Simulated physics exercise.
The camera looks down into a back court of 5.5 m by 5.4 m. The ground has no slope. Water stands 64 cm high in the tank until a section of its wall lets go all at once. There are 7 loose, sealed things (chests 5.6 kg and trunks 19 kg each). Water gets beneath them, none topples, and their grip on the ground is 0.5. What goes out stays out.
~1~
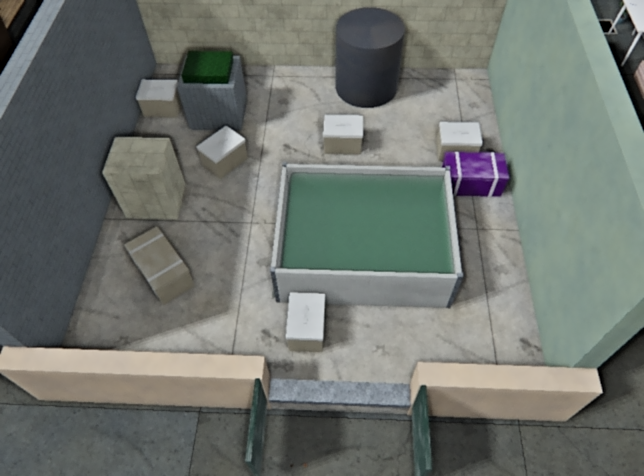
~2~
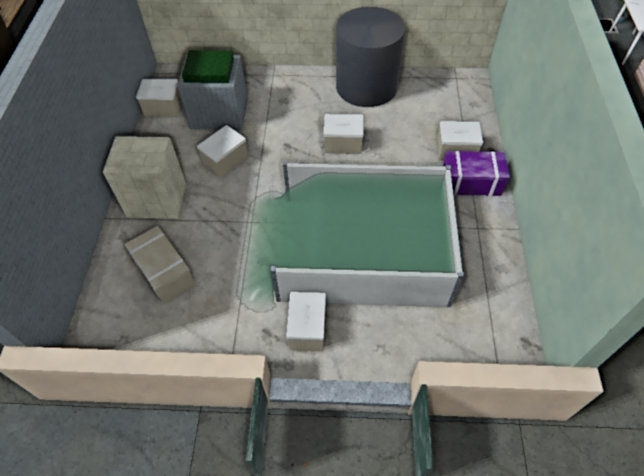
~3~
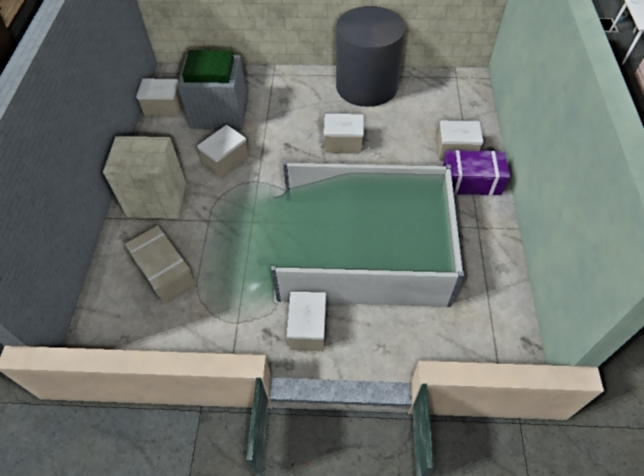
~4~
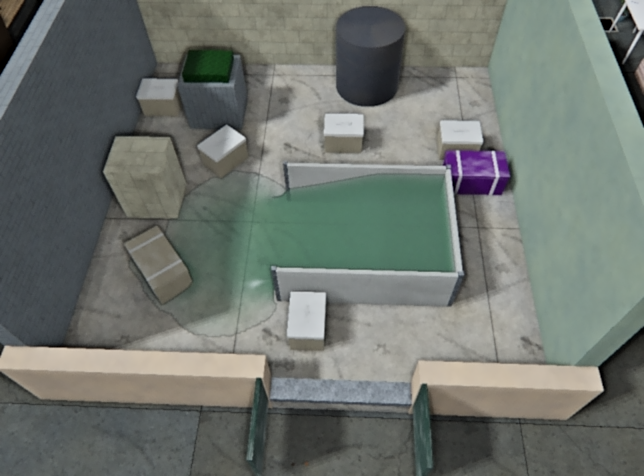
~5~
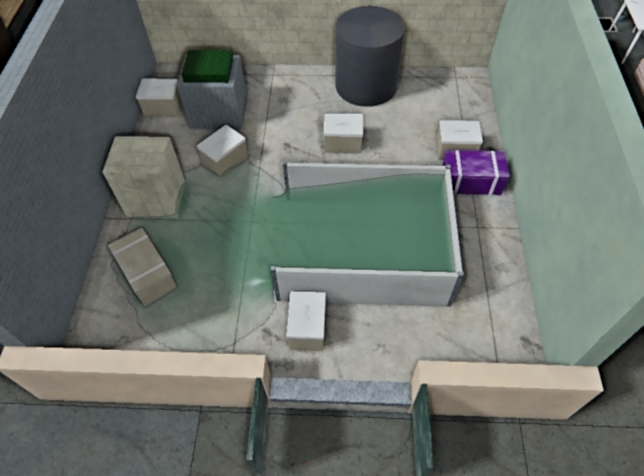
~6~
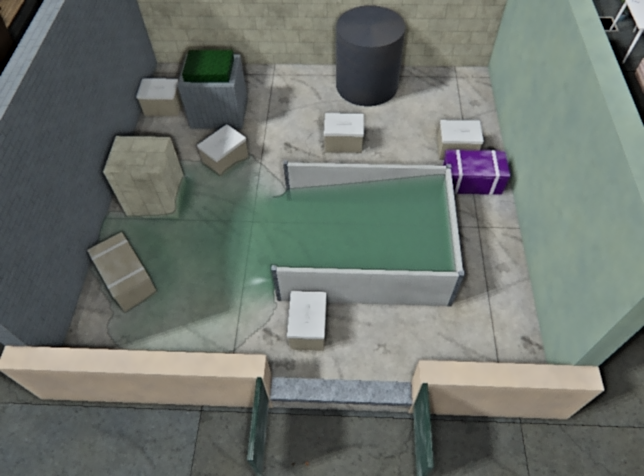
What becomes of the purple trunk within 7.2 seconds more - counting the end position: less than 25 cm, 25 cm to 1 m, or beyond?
The purple trunk slides a little.
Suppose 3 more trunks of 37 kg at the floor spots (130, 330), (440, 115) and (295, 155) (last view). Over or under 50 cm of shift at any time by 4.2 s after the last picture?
In turn: Over, short of it, short of it.
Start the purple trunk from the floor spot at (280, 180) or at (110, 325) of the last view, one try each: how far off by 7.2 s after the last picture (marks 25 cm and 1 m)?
In turn: It moves a short way; it ends far away.
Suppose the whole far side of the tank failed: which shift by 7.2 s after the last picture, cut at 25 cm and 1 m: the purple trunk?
Then the purple trunk ends far away.
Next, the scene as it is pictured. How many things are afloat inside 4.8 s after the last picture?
4 of them.
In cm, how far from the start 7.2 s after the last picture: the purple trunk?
About 60 cm.
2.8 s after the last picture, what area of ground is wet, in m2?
Roughly 21 m2.
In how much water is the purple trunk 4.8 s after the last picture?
About 2 cm.
Then, 0.9 s after the last picture the purple trunk is near (478, 163), 0.0 m from its start, aground; 0 of 7 are out; 1 afloat.
Then, 2.8 s after the last picture the purple trunk is near (478, 163), 0.0 m from its start, aground; 0 of 7 are out; 2 afloat.
Then, 4.8 s after the last picture the purple trunk is near (478, 163), 0.0 m from its start, aground; 0 of 7 are out; 4 afloat.
Then, 7.2 s after the last picture the purple trunk is near (474, 124), 0.7 m from its start, afloat; 0 of 7 are out; 6 afloat.
